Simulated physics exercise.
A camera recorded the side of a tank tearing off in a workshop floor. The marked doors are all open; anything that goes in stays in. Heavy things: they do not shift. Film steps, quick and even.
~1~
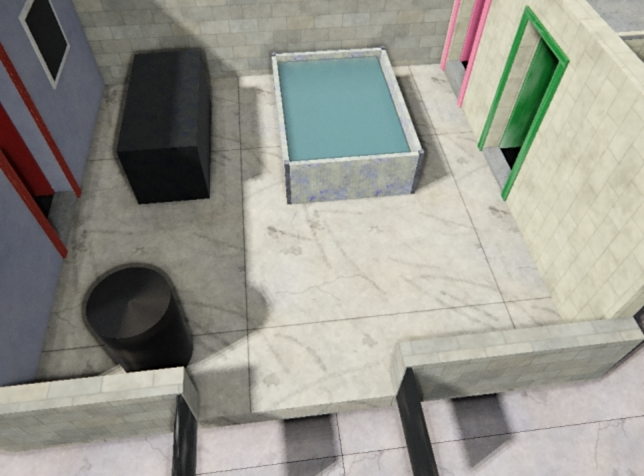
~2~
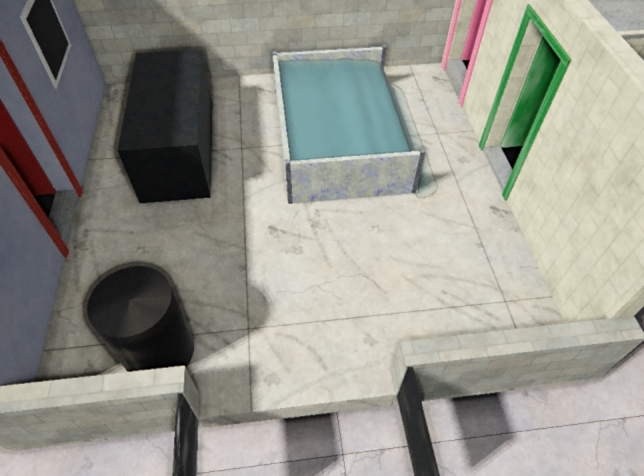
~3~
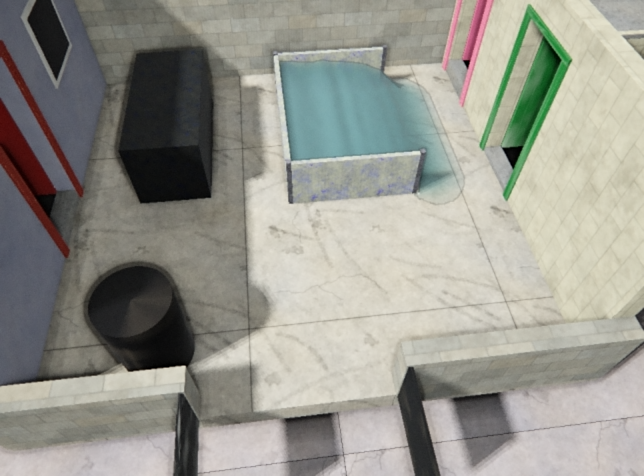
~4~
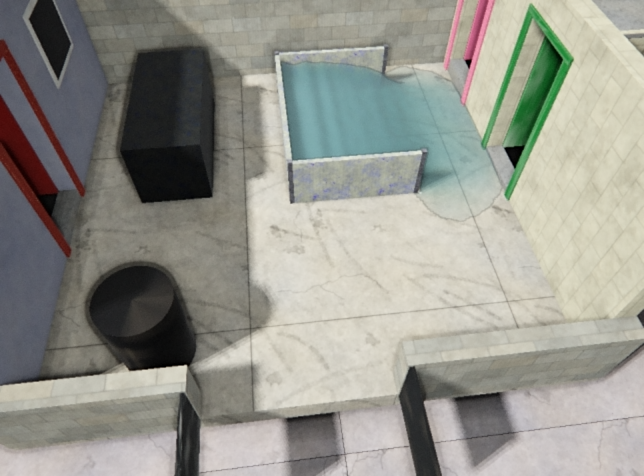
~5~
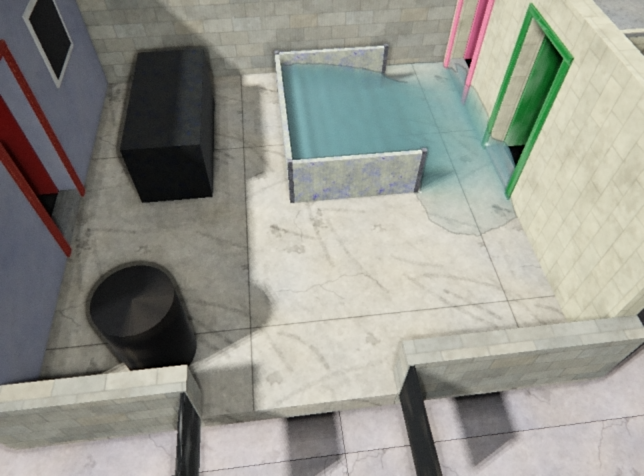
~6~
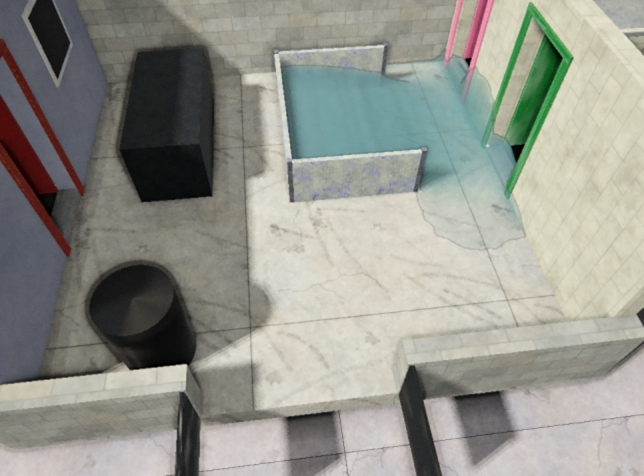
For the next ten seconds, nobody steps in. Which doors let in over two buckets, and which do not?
In order: The green door gets over two buckets, the red door gets two buckets or fewer, the pink door gets over two buckets.
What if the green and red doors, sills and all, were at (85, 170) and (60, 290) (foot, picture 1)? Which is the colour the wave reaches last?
I say the door marked red.
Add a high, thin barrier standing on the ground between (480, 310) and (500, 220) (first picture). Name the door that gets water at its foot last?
The last is the one in red.
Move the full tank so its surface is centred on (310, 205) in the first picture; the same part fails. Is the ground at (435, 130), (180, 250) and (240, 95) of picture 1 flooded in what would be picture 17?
My reading is hit by the flood first, missed by the flood next and missed by the flood last.
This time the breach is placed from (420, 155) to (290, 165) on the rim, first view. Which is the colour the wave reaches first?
It's the green door.
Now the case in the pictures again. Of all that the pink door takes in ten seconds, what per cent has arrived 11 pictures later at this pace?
Result: 75 % of the ten-second total.
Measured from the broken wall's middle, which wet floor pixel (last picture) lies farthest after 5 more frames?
Roughly at (571, 334).
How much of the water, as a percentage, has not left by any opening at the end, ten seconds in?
That comes to around 72 in a hundred.
A moment on, water covers 20 % of the floor; the green door far over two buckets in, the red door not reached, the pink door over two buckets in.
Next, water covers 30 % of the floor; the green door far over two buckets in, the red door not reached, the pink door far over two buckets in.
Then, water covers 50 % of the floor; the green door far over two buckets in, the red door not reached, the pink door far over two buckets in.
Later, water covers 90 % of the floor; the green door far over two buckets in, the red door wet at the sill, nothing in, the pink door far over two buckets in.
In the end, water covers 95 % of the floor; the green door far over two buckets in, the red door wet at the sill, nothing in, the pink door far over two buckets in.
